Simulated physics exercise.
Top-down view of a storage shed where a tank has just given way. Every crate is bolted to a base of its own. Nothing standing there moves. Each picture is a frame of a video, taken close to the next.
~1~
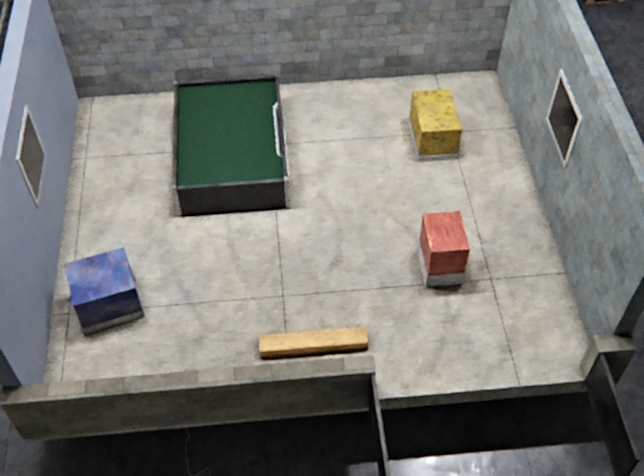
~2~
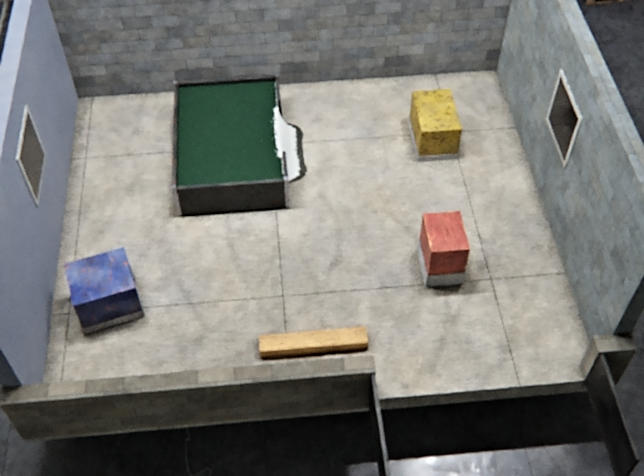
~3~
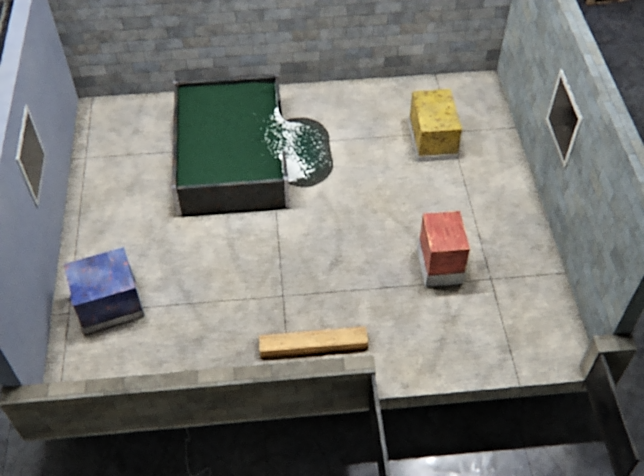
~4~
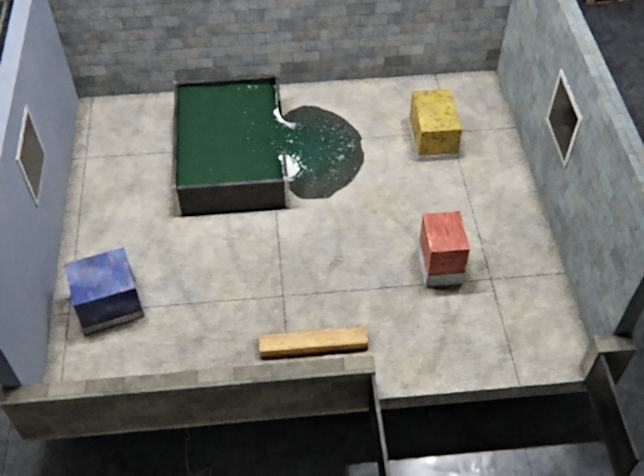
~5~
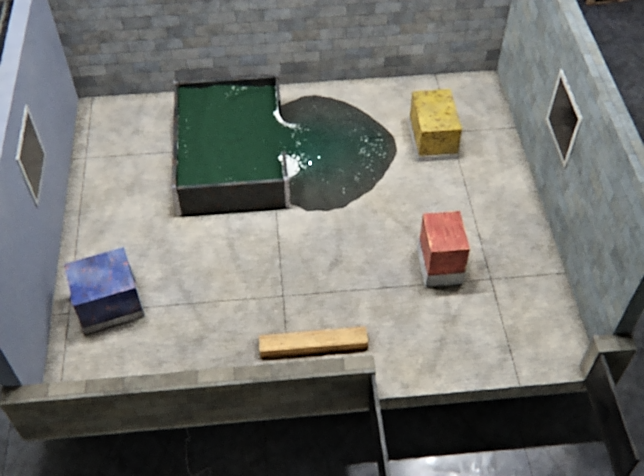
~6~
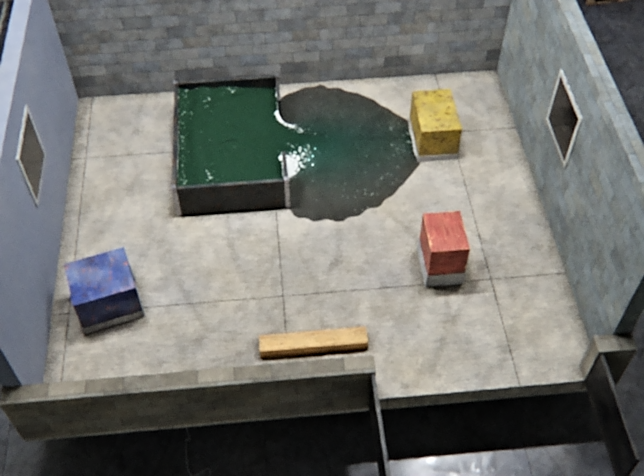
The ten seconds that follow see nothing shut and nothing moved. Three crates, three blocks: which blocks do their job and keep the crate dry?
The yellow crate gets wet; the red crate keeps dry; the blue crate keeps dry.
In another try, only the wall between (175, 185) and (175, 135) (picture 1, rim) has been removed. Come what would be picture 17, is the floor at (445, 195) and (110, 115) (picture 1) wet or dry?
Well, the first one's spared and the next one's sitting in a puddle.
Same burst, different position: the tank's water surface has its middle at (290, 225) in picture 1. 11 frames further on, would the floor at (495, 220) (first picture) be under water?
That point would end up soaked.
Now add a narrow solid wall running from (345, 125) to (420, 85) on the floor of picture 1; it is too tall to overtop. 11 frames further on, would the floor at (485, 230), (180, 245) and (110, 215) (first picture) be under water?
First inundated, then unwetted, then unwetted.
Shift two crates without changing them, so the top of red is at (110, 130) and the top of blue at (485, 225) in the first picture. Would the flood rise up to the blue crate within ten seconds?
Simply put, the blue crate is drenched.
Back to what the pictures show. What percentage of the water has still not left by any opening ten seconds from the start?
72 %.
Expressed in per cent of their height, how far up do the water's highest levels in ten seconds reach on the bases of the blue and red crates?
Respectively 10 % and 50 %.
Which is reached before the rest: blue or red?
It's the red-painted one.
A moment on, water covers 20 % of the floor; the yellow crate water round its plinth, the red crate not reached, the blue crate not reached.
Next, water covers 30 % of the floor; the yellow crate water round its plinth, the red crate water round its plinth, the blue crate not reached.
Then, water covers 40 % of the floor; the yellow crate water round its plinth, the red crate water round its plinth, the blue crate not reached.
Later, water covers 50 % of the floor; the yellow crate water round its plinth, the red crate water round its plinth, the blue crate not reached.
In the end, water covers 70 % of the floor; the yellow crate was topped, the red crate stayed above the water, the blue crate stayed above the water.
